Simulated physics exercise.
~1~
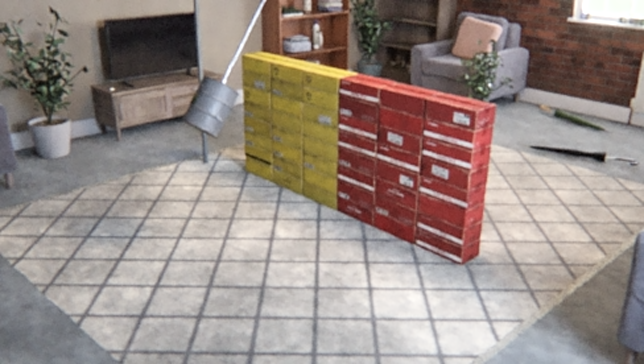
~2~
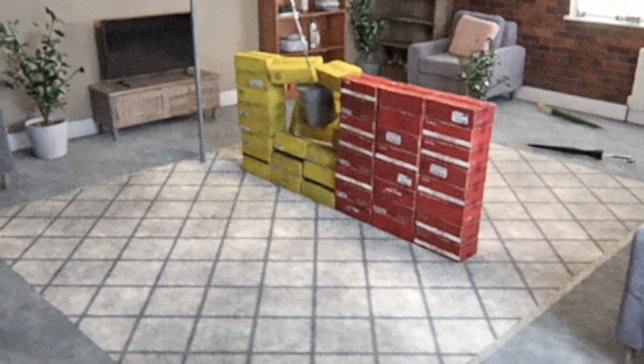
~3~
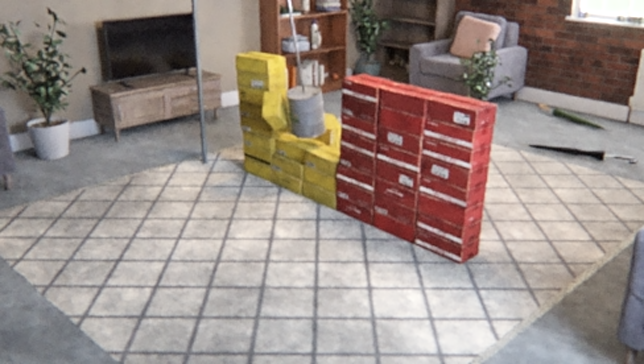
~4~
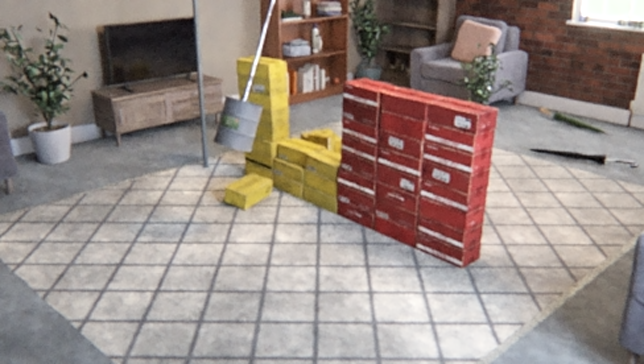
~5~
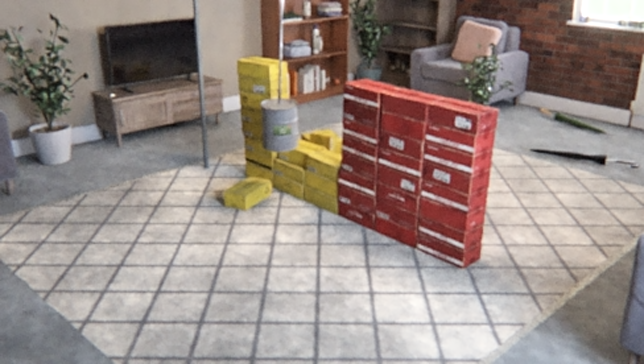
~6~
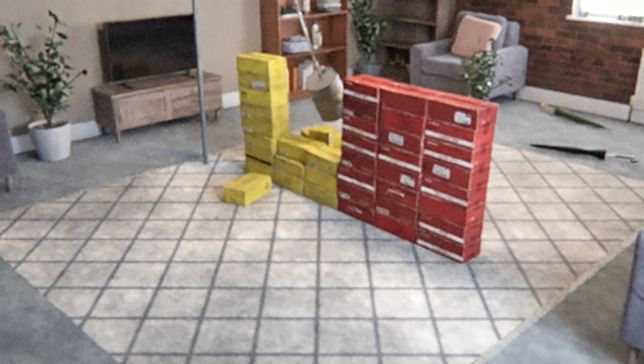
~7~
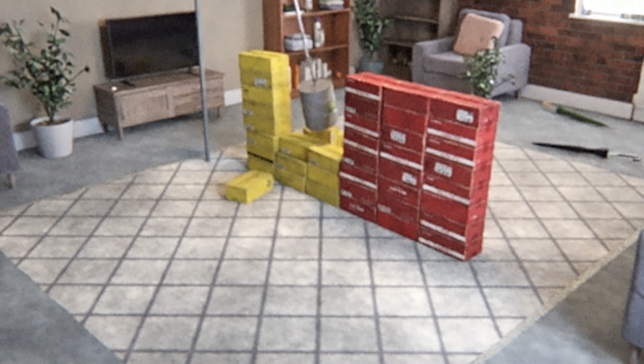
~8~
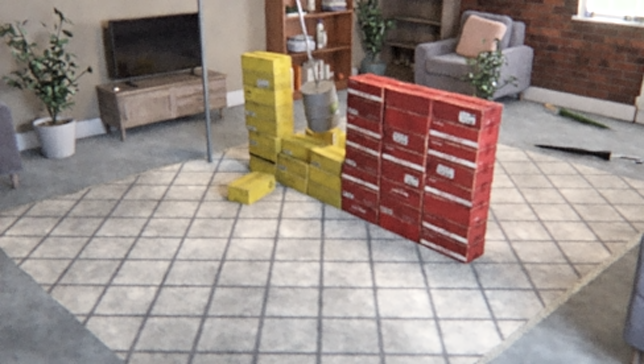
A grey drum on a line swings in from the left toward a wall of boxes, yellow on the left and red on the right, in a living room seen from slightly above. It strikes the yellow part, and upper boxes tip and drop as it pushes into the gap. The drum swings back left, and one yellow box lies on the tiled floor in front. It then swings right again over the lowered middle. At the end it hangs tilted above the gap, with a yellow column at left and the red section still standing.
